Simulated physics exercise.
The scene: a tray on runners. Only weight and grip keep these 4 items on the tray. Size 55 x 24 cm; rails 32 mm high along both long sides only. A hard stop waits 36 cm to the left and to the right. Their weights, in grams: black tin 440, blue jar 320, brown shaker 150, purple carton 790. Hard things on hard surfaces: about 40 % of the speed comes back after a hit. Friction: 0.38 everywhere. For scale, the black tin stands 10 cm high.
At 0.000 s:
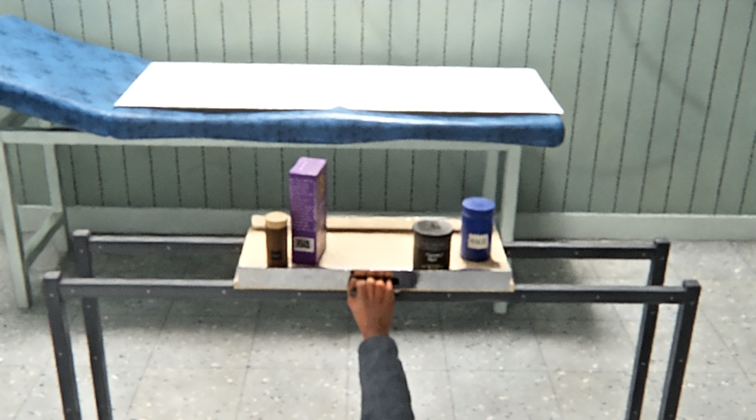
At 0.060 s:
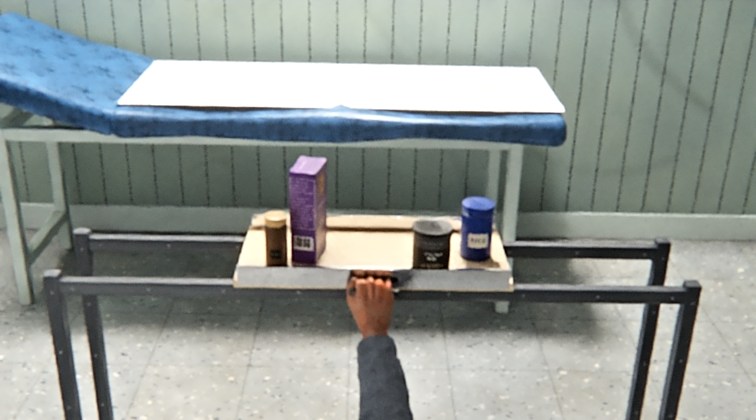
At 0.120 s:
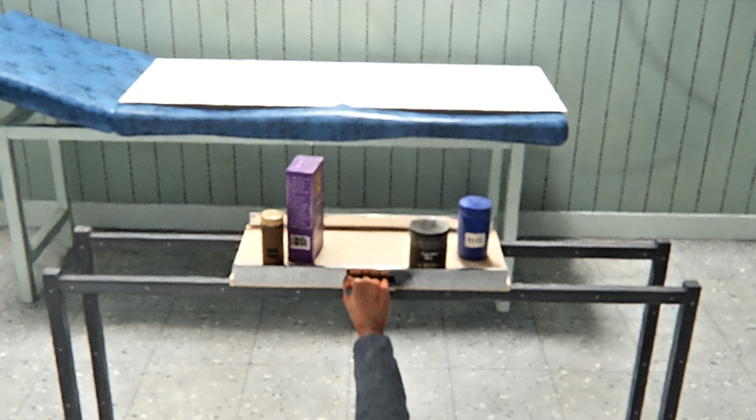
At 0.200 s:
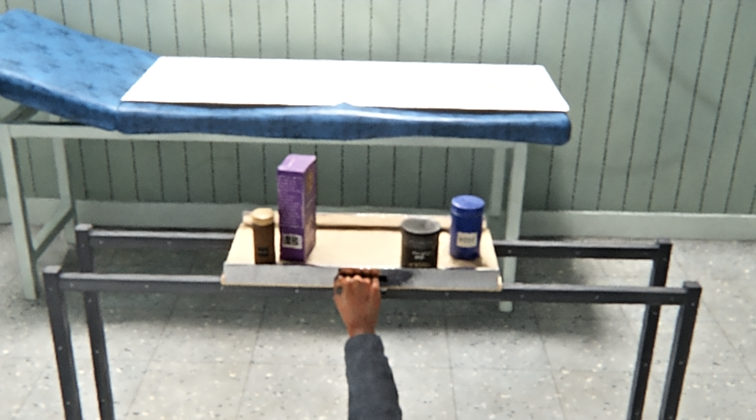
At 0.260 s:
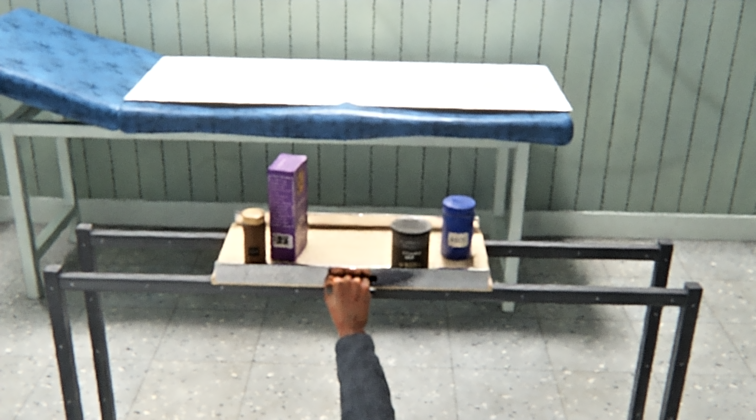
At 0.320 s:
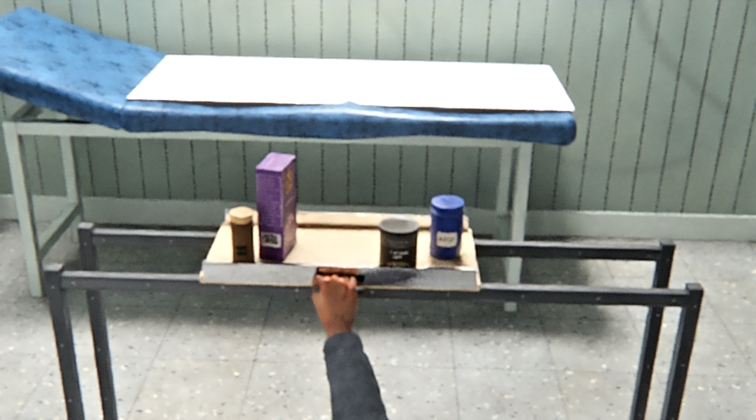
A hand slides a tray holding four upright containers a short way left along dark rails.
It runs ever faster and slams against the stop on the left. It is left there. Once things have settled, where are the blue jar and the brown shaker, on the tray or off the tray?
The blue jar stays on the tray and the brown shaker falls out.
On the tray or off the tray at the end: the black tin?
The black tin ends on the tray.
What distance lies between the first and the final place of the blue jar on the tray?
Some 14 cm.
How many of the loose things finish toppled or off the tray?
2 of them.
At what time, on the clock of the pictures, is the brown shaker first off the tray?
At about 0.8 s.
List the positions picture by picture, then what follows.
In the first frame, tray midway; blue jar (477, 230); brown shaker (277, 246).
In the second frame, tray midway; black tin (432, 249); purple carton (309, 210).
In the third frame, tray has slid 1 cm left; black tin (428, 248); purple carton (306, 209).
In the fourth frame, tray has slid 2 cm left; black tin (420, 248); purple carton (298, 208).
In the fifth frame, tray has slid 4 cm left; black tin (410, 248); purple carton (289, 208).
In the sixth frame, tray has slid 7 cm left; blue jar (446, 228); brown shaker (243, 241).
By 0.82 s, tray has slid 36 cm left; brown shaker now off the tray; blue jar 10 cm from its spot near (261, 222); purple carton tilted 16°.
By 0.92 s, tray has slid 36 cm left; purple carton now off the tray; blue jar 14 cm from its spot near (243, 222); black tin 14 cm from its spot.
By 1.12 s, tray has slid 36 cm left; blue jar 14 cm from its spot near (241, 222); black tin 14 cm from its spot.
When it is over (1.5 s), off the tray, brown shaker and purple carton; not toppled but over 5 cm from the start, black tin and blue jar. In the last view, blue jar near (241, 222).
